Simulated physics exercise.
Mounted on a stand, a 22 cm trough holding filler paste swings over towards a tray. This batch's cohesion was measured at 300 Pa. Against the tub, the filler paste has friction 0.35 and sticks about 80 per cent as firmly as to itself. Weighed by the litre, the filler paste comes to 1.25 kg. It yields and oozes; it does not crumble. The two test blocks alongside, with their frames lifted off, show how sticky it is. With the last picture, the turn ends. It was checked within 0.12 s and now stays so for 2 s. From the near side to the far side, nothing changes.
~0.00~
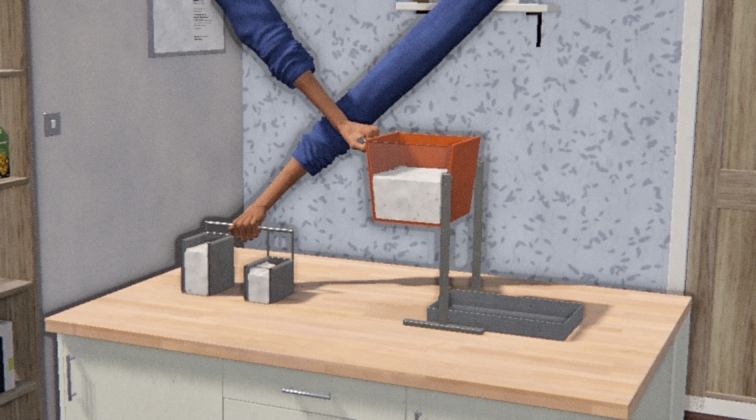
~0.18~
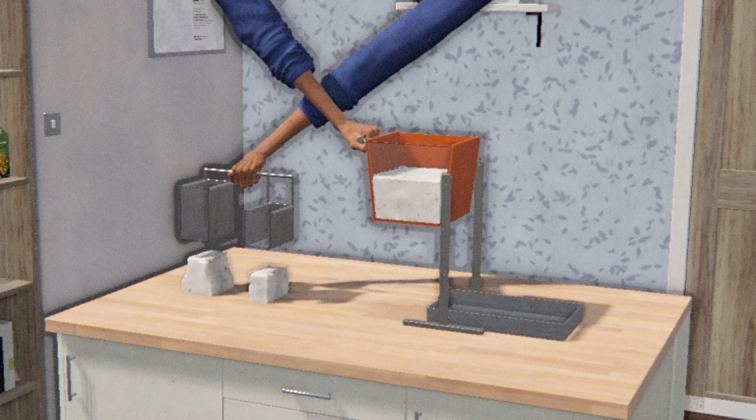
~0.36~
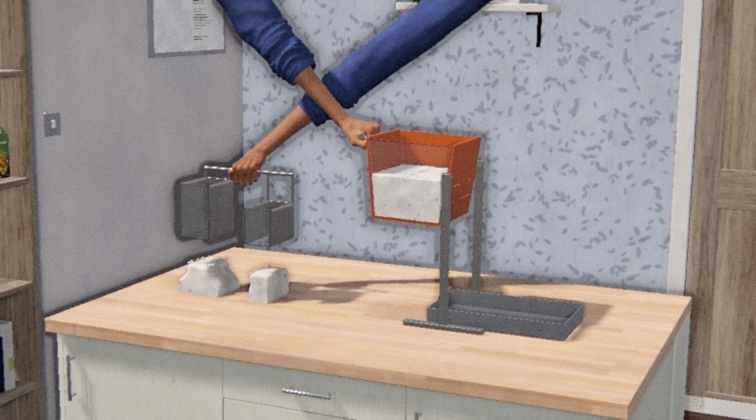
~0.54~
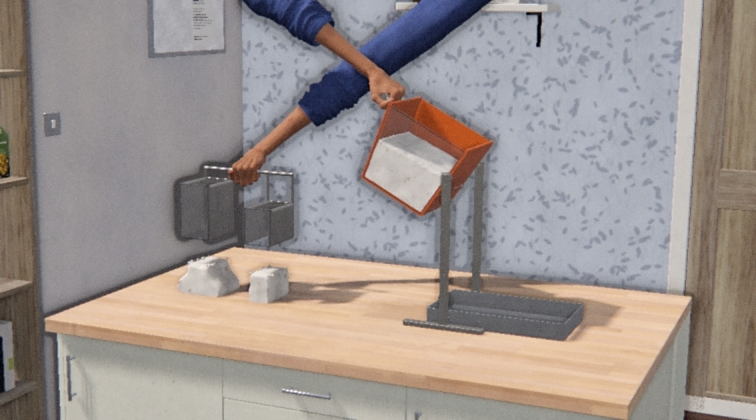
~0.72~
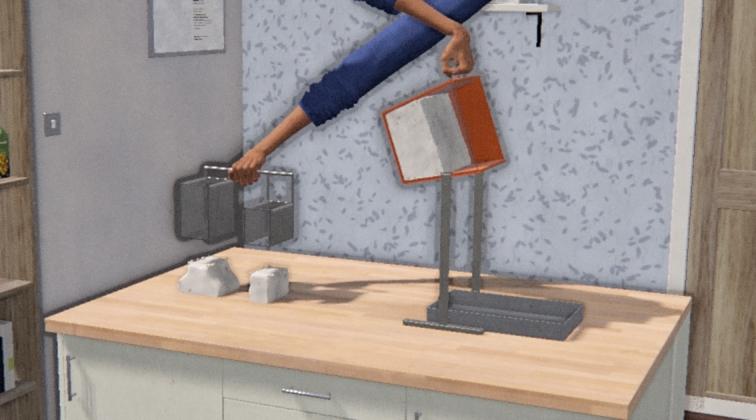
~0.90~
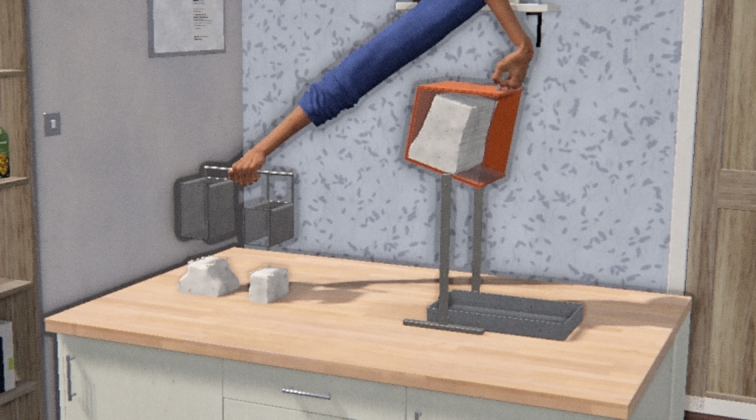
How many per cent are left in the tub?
About 29 %.
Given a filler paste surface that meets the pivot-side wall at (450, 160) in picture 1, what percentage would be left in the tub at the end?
That works out near 16 %.
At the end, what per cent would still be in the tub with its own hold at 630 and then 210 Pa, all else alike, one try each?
First try roughly 40 per cent, second try roughly 12 per cent.
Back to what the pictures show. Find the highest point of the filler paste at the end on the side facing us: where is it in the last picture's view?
Around (453, 156).
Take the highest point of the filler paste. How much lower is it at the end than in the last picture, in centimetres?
16 cm or so.
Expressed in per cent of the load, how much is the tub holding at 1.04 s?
Around 80 per cent.
After 1.04 s, the tub is at 100 degrees and holds 80 %.
After 1.21 s, the tub is at 100 degrees and holds 39 %.
After 1.38 s, the tub is at 100 degrees and holds 33 %.
After 1.55 s, the tub is at 100 degrees and holds 31 %.
After 2.90 s, the tub is at 100 degrees and holds 29 %.
